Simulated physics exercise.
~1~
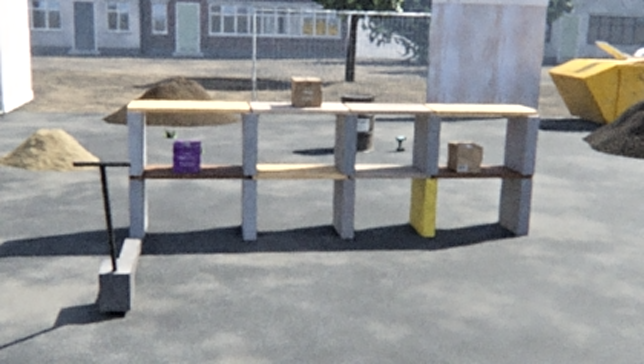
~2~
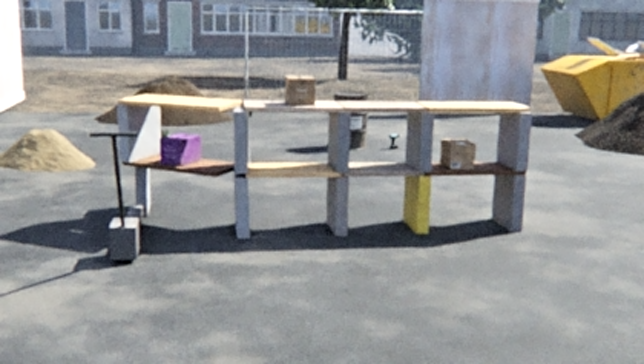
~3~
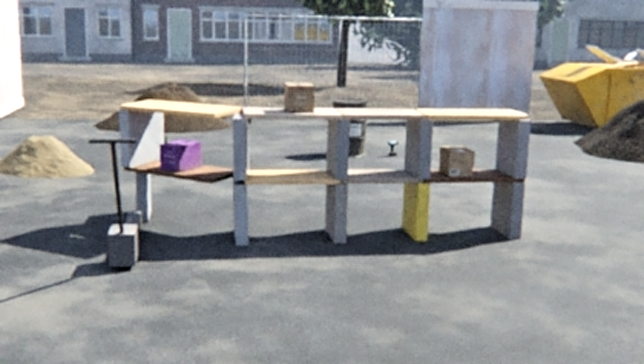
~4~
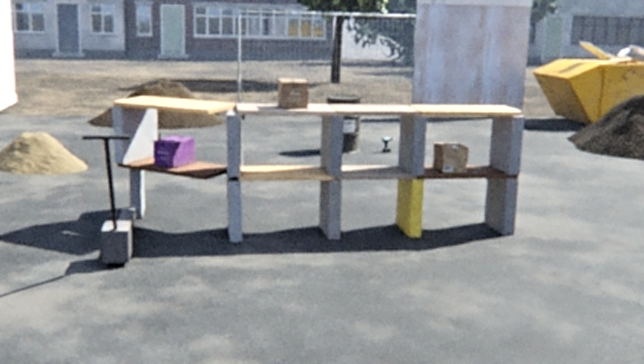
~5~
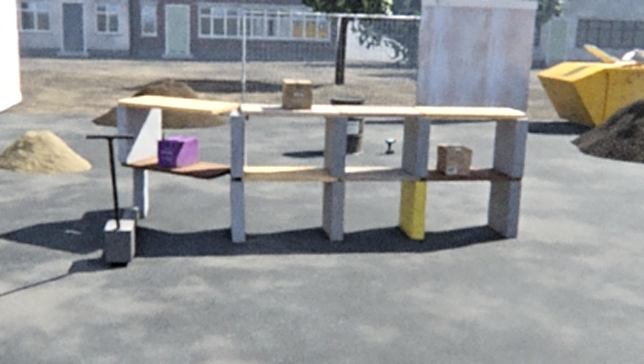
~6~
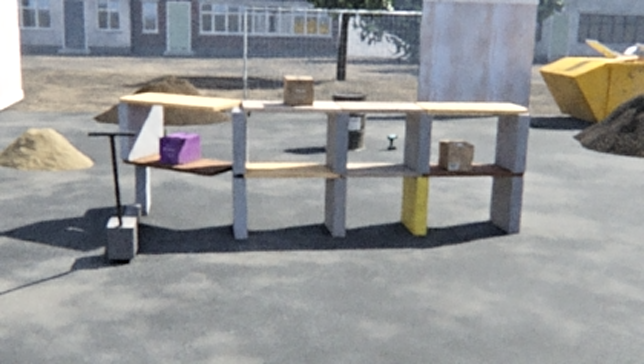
A two-tier rack of boards on grey uprights being knocked askew at its left end by a low jack, yet staying up.
